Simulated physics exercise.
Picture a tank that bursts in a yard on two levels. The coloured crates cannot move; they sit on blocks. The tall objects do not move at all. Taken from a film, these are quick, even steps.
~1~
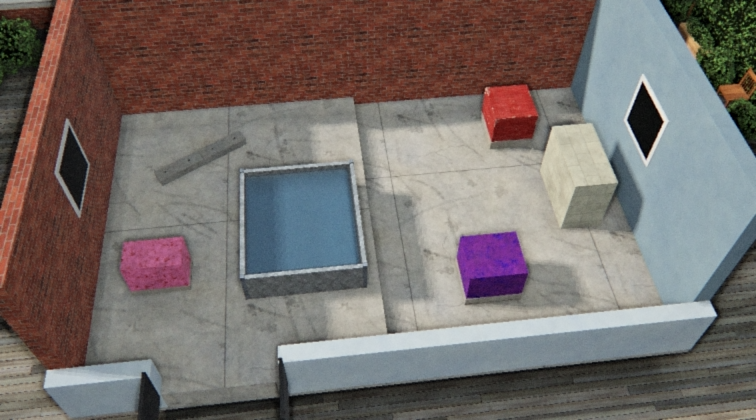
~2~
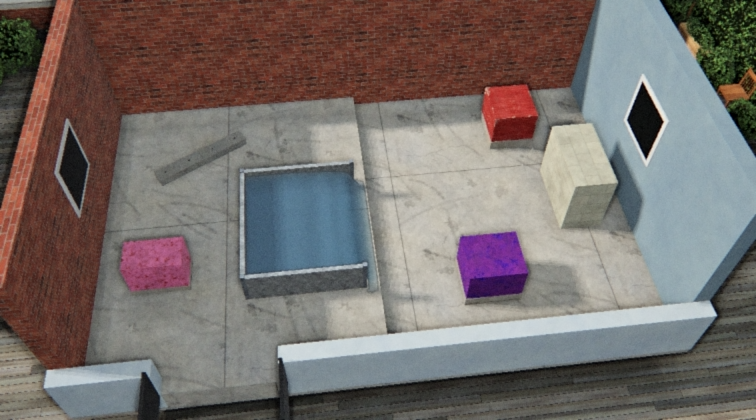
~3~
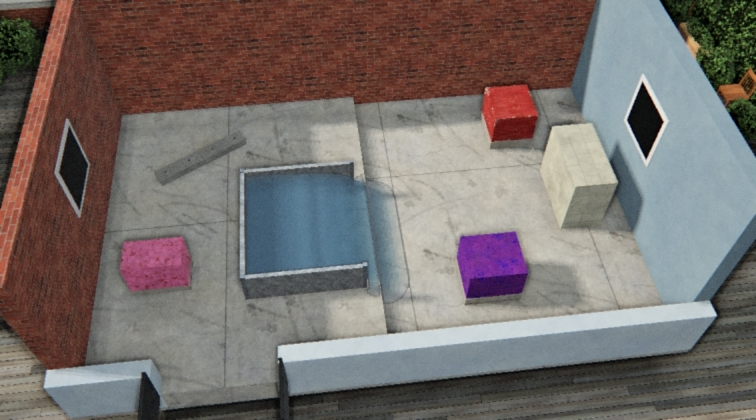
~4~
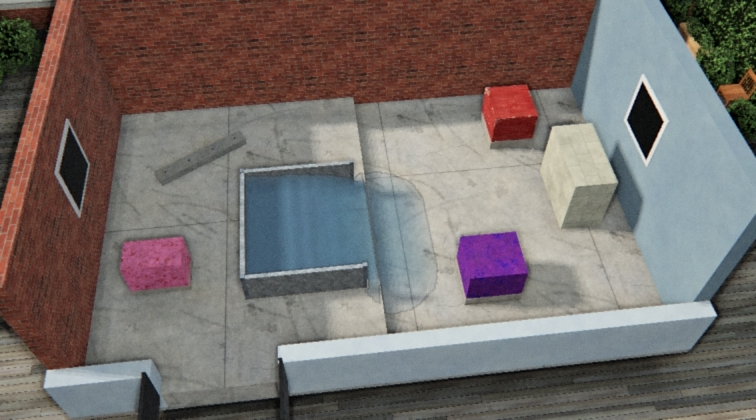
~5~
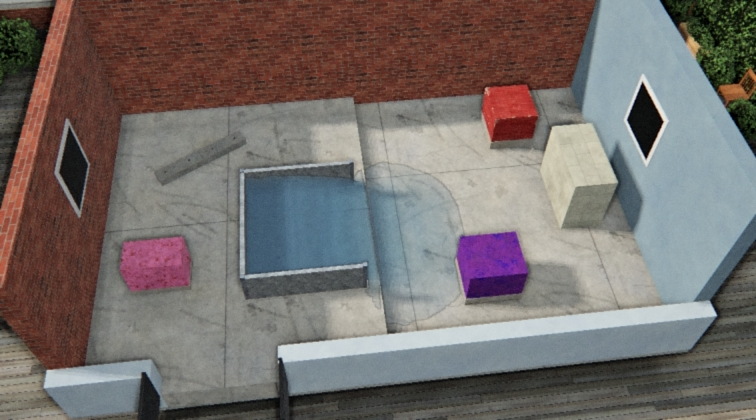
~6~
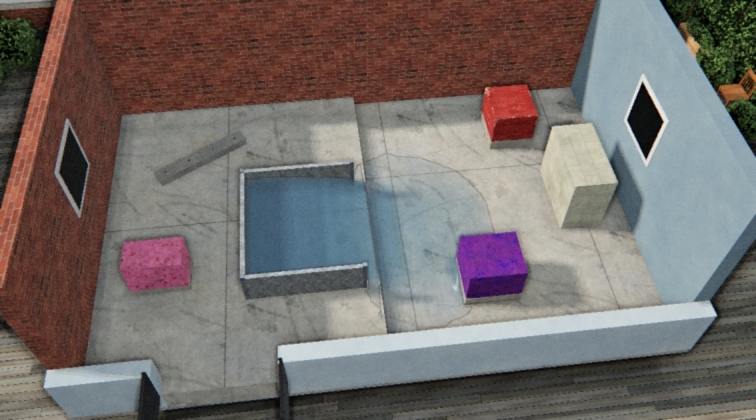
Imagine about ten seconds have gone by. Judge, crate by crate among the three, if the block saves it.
In the end the purple crate is not saved; the pink crate is saved; the red crate is not saved.
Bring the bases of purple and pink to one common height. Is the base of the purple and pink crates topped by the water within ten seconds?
First the purple crate, which goes under; then the pink crate, which stays clear.
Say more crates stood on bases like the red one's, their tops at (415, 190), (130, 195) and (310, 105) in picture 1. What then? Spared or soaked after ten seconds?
Outcome, in listed order: Is inundated, is missed, is missed.
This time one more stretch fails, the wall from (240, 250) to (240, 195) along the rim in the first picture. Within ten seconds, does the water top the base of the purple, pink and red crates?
Result: Purple crate is not reached; pink crate is swamped; red crate is not reached.
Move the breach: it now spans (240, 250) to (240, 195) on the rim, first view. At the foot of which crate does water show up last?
The purple one.
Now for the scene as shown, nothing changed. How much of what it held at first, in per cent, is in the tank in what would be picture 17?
I'd say around 30 per cent.
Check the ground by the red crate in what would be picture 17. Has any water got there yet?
Red wet.
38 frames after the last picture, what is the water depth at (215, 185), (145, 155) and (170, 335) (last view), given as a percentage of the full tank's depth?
Respectively near 0, 0 and 0 per cent.
A moment on, water covers 25 % of the floor; the purple crate water round its plinth, the pink crate not reached, the red crate water round its plinth.
Next, water covers 35 % of the floor; the purple crate water round its plinth, the pink crate not reached, the red crate water round its plinth.
Then, water covers 45 % of the floor; the purple crate water round its plinth, the pink crate not reached, the red crate water round its plinth.
Later, water covers 55 % of the floor; the purple crate water round its plinth, the pink crate not reached, the red crate water round its plinth.
In the end, water covers 55 % of the floor; the purple crate was topped, the pink crate stayed above the water, the red crate was topped.
